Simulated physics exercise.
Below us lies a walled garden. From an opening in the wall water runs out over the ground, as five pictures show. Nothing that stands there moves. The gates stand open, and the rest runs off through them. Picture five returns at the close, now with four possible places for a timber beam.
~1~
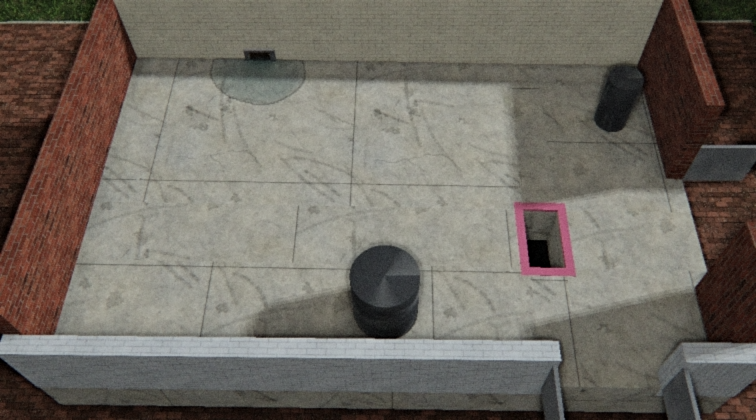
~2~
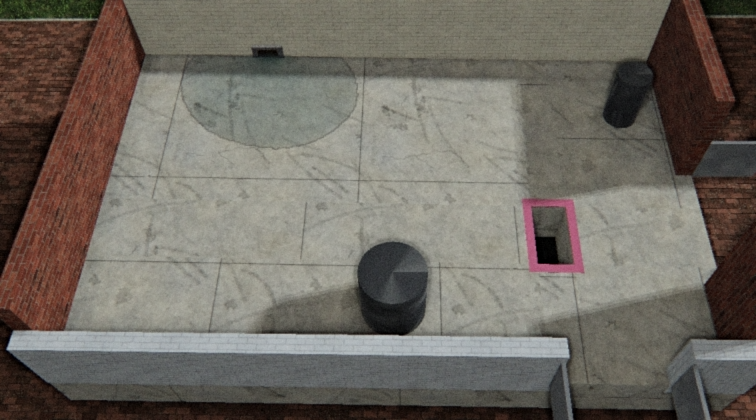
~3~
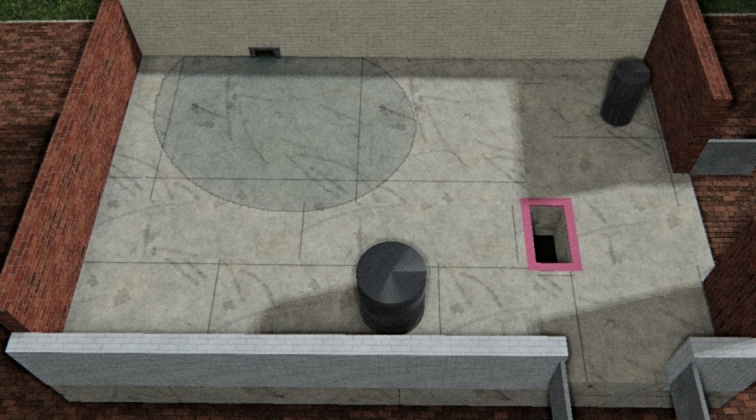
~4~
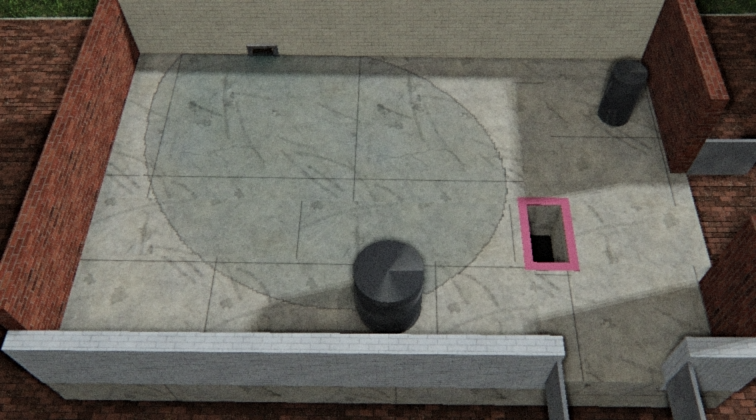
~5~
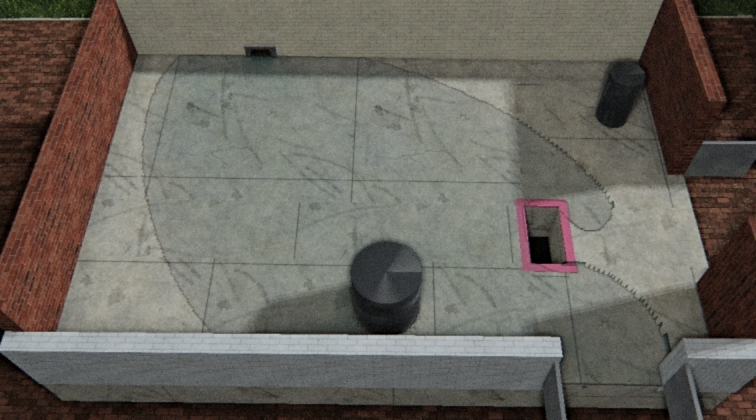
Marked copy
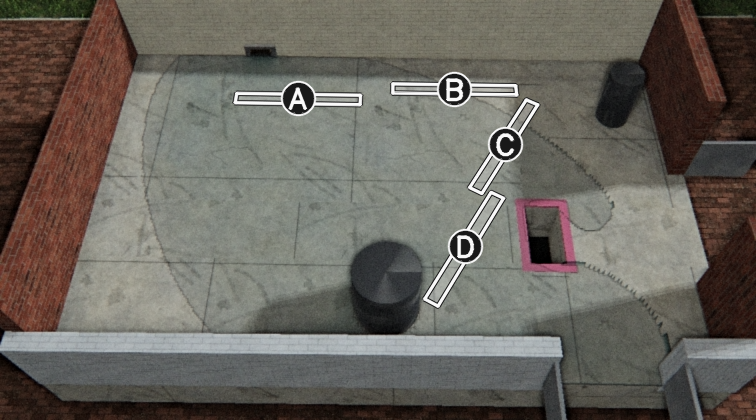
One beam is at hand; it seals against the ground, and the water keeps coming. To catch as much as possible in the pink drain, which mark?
Take B.
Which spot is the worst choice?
D it is.
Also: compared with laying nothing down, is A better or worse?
It is worse.
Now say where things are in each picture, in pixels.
Outfall at (260, 55); pink drain at (544, 238); open gate at (680, 230); open gate at (601, 369); 3 % of the ground under water, visible out to (253, 99); pink drain still dry, in the first picture.
In the second picture, 10 % of the ground under water, visible out to (280, 143); pink drain still dry.
In the third picture, 23 % of the ground under water, visible out to (316, 207); pink drain still dry.
In the fourth picture, 43 % of the ground under water, visible out to (474, 248); pink drain still dry.
In the fifth picture, 62 % of the ground under water, visible out to (631, 308); pink drain taking water.
In white, A from (236, 97) to (360, 99); B from (392, 88) to (516, 90); C from (475, 190) to (532, 102); D from (431, 302) to (497, 195).
For spot A, about 11 % of the stream goes into the pink drain, about 89 % out by the gates.
For spot B, about 22 % of the stream goes into the pink drain, about 77 % out by the gates.
For spot C, about 16 % of the stream goes into the pink drain, about 84 % out by the gates.
For spot D, about 5 % of the stream goes into the pink drain, about 95 % out by the gates.
